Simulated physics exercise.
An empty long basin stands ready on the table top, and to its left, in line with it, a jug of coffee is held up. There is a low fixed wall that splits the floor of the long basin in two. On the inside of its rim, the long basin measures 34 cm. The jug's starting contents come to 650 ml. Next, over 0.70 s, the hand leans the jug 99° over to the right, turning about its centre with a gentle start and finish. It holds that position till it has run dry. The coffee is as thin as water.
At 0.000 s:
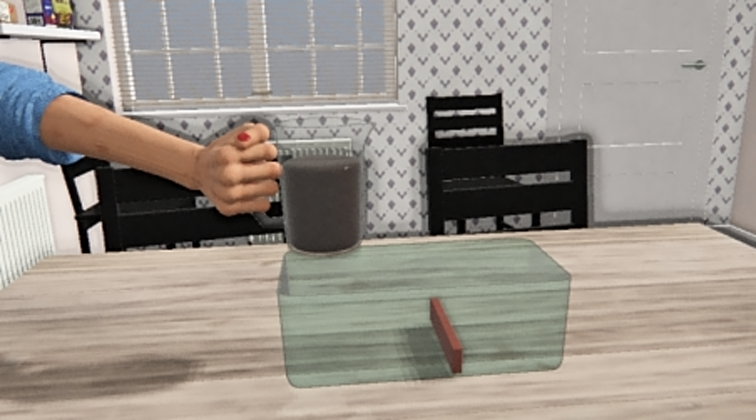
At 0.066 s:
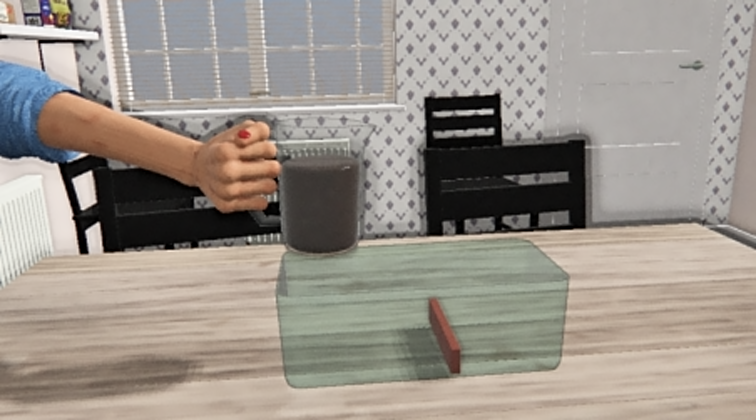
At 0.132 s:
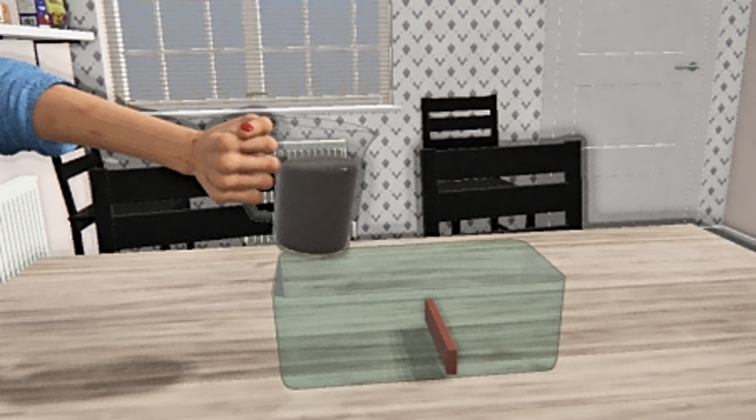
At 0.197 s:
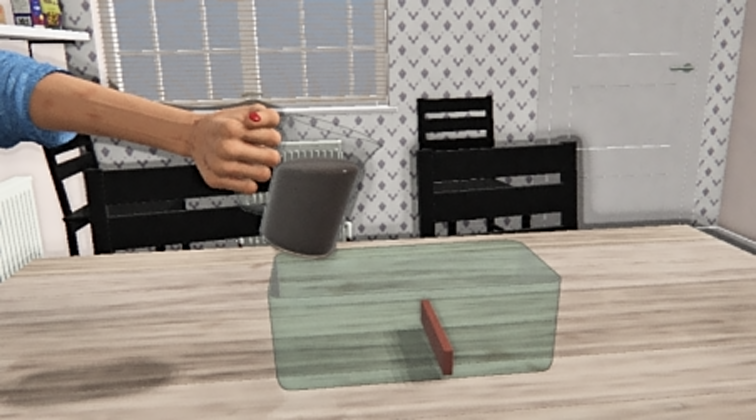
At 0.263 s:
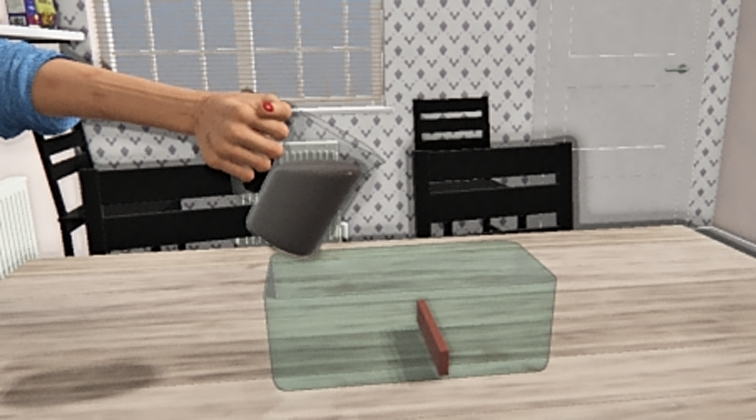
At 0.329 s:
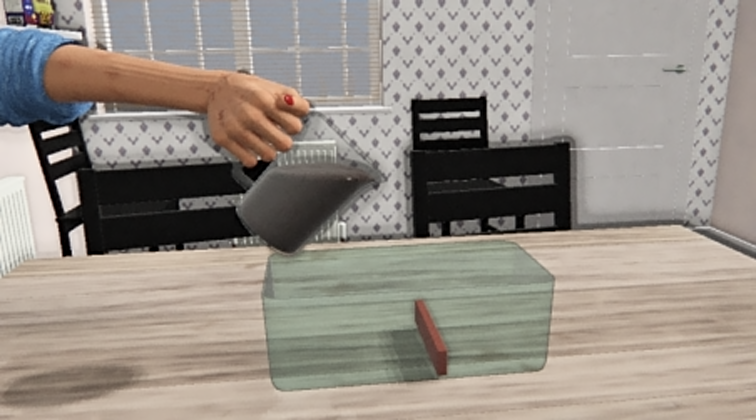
At a wooden table in a patterned-wallpaper room, a hand holds a glass jug of dark liquid above a long, clear greenish basin with a red divider inside, then steadily tilts the jug over to the right.
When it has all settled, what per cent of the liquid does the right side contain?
The right side contains about 44 per cent.
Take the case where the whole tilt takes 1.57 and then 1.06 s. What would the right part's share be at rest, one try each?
Near 50 in a hundred on the first go and near 45 in a hundred on the second.
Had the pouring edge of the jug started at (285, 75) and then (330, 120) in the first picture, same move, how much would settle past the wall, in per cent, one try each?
15 in a hundred, followed by 10 in a hundred.
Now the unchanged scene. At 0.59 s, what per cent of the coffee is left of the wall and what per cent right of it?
I'd say some 9 in a hundred on the left and 3 on the right.
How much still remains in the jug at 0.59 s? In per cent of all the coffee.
Some 74 % of it is still there.
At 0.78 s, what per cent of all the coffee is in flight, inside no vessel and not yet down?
Near 14 percent.
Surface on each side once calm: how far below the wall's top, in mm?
The left comes to roughly 20 mm and the right to roughly 18 mm.
After 0.59 s the tilt is 93° and 73 per cent is still to pour, 9 is left of the wall and 3 right of it.
After 0.78 s the tilt is 99° and 30 per cent is still to pour, 35 is left of the wall and 21 right of it.
After 0.98 s the tilt is 99° and 10 per cent is still to pour, 44 is left of the wall and 42 right of it.
After 1.20 s the tilt is 99° and 2 per cent is still to pour, 53 is left of the wall and 43 right of it.
In the end 56 per cent lies left of the wall, 44 right of it and 0 outside.
